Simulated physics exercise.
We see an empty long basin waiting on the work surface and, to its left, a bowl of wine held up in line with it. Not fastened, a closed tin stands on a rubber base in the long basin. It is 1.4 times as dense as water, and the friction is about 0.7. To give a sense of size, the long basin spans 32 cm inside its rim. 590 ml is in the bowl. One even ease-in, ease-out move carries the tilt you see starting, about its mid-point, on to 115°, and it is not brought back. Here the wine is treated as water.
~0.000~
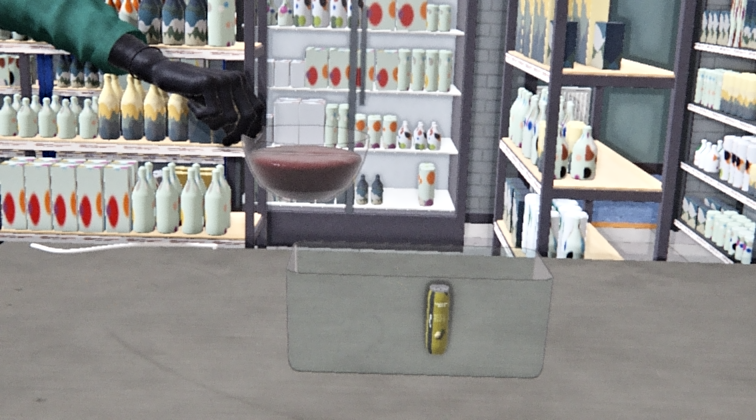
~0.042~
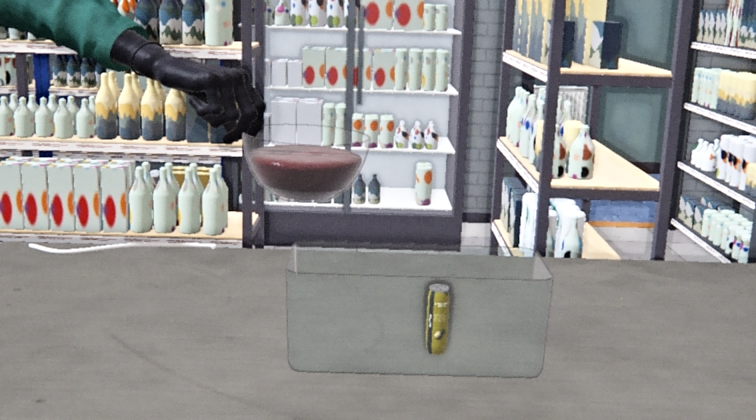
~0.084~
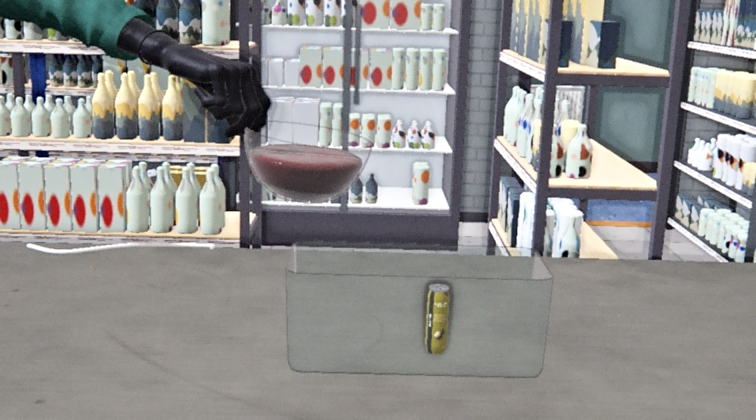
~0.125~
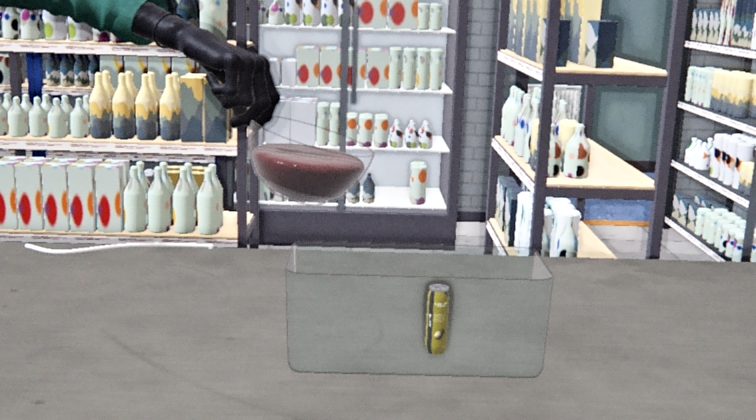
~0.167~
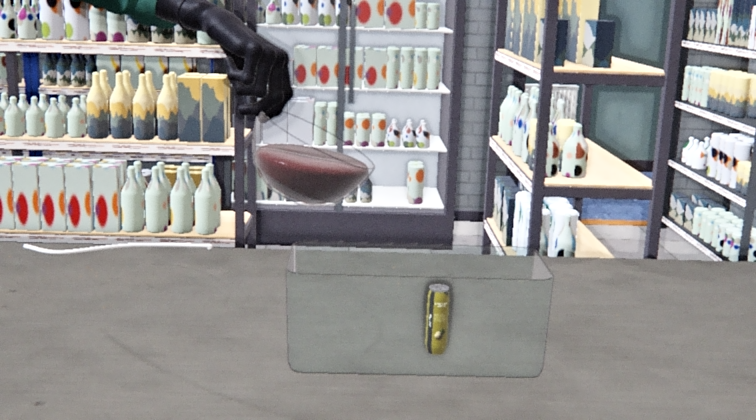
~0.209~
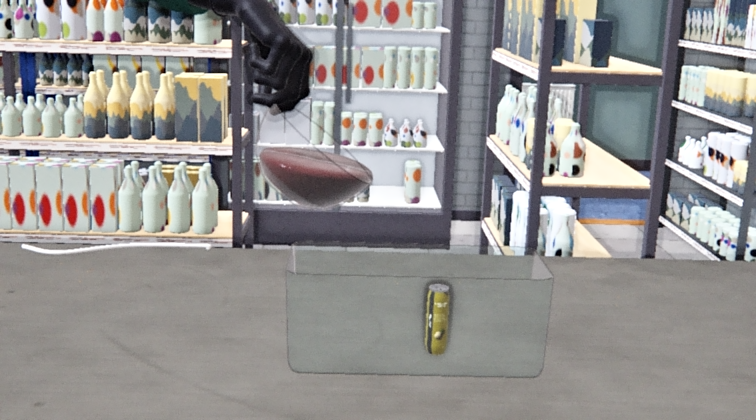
Black-gloved hand steadily tilting a glass bowl of dark red wine rightward beside a clear basin holding an upright yellow tin.
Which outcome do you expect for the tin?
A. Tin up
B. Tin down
A.
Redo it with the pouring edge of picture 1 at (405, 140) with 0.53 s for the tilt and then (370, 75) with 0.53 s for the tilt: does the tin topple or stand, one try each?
The tin overturns the first time and overturns the second time.
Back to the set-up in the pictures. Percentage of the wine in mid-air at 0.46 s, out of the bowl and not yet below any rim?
Some 22 % is the figure.
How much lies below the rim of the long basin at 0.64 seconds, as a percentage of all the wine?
About 98 %.
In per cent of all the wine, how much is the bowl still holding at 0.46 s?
6 %.
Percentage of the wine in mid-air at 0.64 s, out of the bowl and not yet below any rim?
Something like 2 per cent of the total.
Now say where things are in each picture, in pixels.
The first frame shows tilt 0°; pouring edge (369, 138); surface from (249, 152) to (363, 156); the long basin's rim runs from (291, 257) to (545, 265); the tin's top is at (439, 291).
The second frame shows tilt 2°; pouring edge (370, 140); surface from (249, 152) to (363, 157).
The third frame shows tilt 7°; pouring edge (371, 146); surface from (250, 150) to (363, 159).
The fourth frame shows tilt 15°; pouring edge (373, 155); surface from (253, 148) to (366, 162).
The fifth frame shows tilt 26°; pouring edge (374, 168); surface from (256, 148) to (370, 166).
The sixth frame shows tilt 39°; pouring edge (371, 183); surface from (259, 151) to (366, 169); 2 per cent is over the edge.
After 0.46 s the tilt is 109° and 6 per cent is still to pour; the tin stands where it began.
After 0.64 s the tilt is 115° and 0 per cent is still to pour; the tin stands where it began.
After 0.82 s the tilt is 115° and 0 per cent is still to pour; the tin stands where it began.
After 1.03 s the tilt is 115° and 0 per cent is still to pour; the tin stands where it began.
In the end the tin stands where it began.
